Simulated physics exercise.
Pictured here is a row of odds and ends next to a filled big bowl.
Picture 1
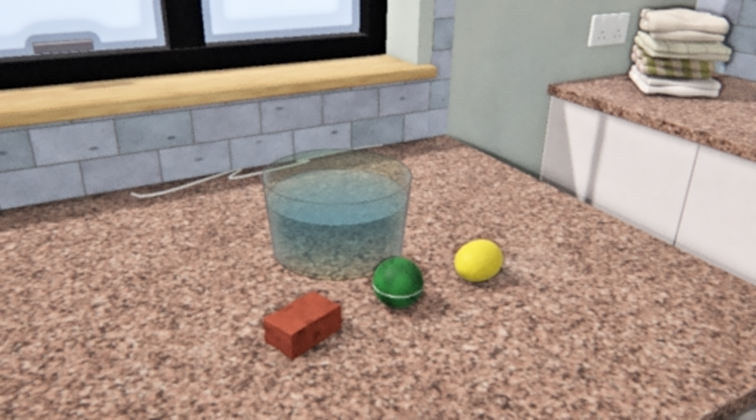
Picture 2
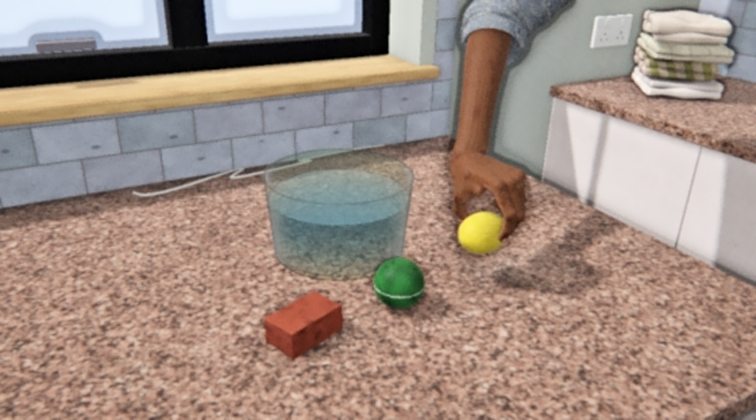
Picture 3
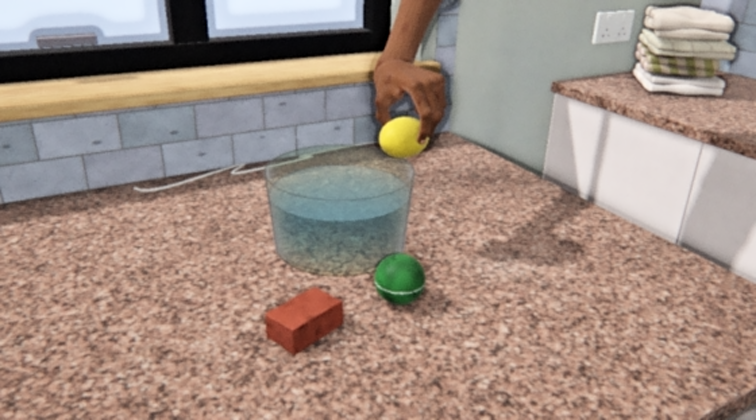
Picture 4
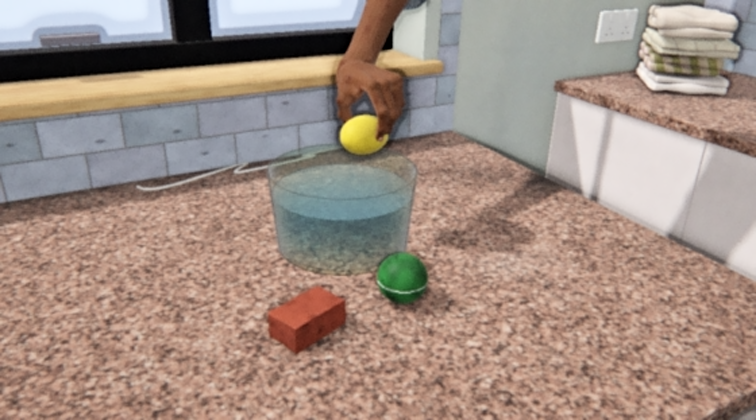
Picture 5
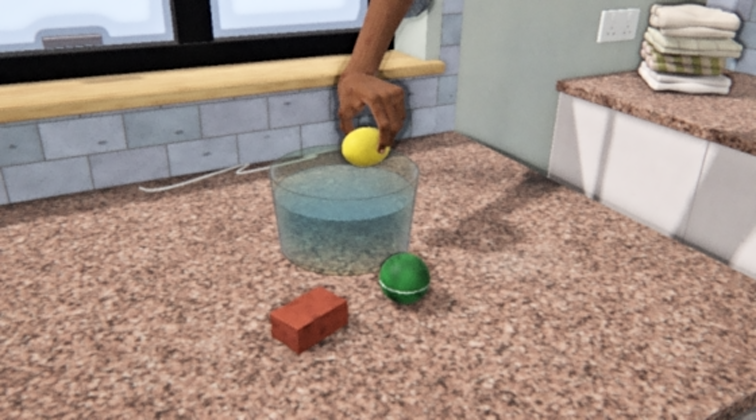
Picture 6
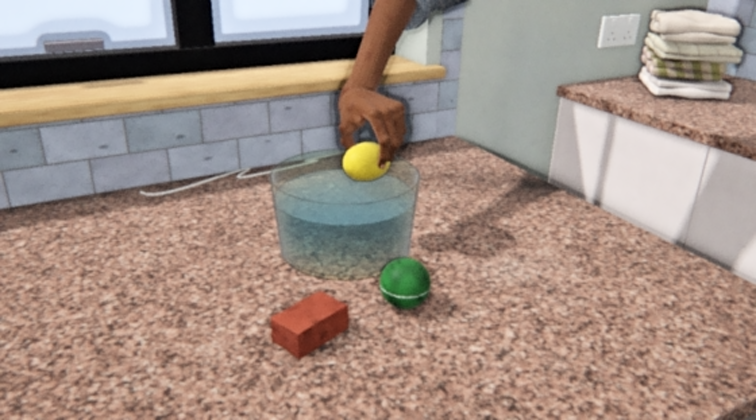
On a speckled kitchen counter, a red brick piece, a green ball and a yellow lemon sit in a row beside a big clear bowl of water. A hand reaches in, picks up the lemon and carries it left above the bowl, then lowers it to just over the water's surface.
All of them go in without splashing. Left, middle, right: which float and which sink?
The one on the left goes down, the one in the middle keeps up, the one on the right keeps up.
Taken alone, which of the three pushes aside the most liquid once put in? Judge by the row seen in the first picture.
That's the leftmost of the three.
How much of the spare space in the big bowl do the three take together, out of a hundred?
I'd say around 30 in a hundred.
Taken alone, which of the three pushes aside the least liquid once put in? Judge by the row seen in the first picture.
Note: The centre item.
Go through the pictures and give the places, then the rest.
In the first frame, the row from the left; piece of brick (304, 323); tennis ball (398, 283); lemon (479, 260).
In the second frame, a hand picks up the lemon; lemon (484, 232); tennis ball (399, 283).
In the third frame, it is carried over; lemon (404, 137); piece of brick (305, 319).
In the fourth frame, it is above the big bowl; lemon (365, 135); tennis ball (403, 279).
In the fifth frame, it comes down; lemon (367, 147); piece of brick (310, 318).
In the sixth frame, it is just over the surface; piece of brick (310, 323); tennis ball (405, 284); lemon (367, 161).
Soon after, the lemon floats.
Later, the tennis ball floats.
In the end, the piece of brick goes to the bottom; afloat, tennis ball and lemon.
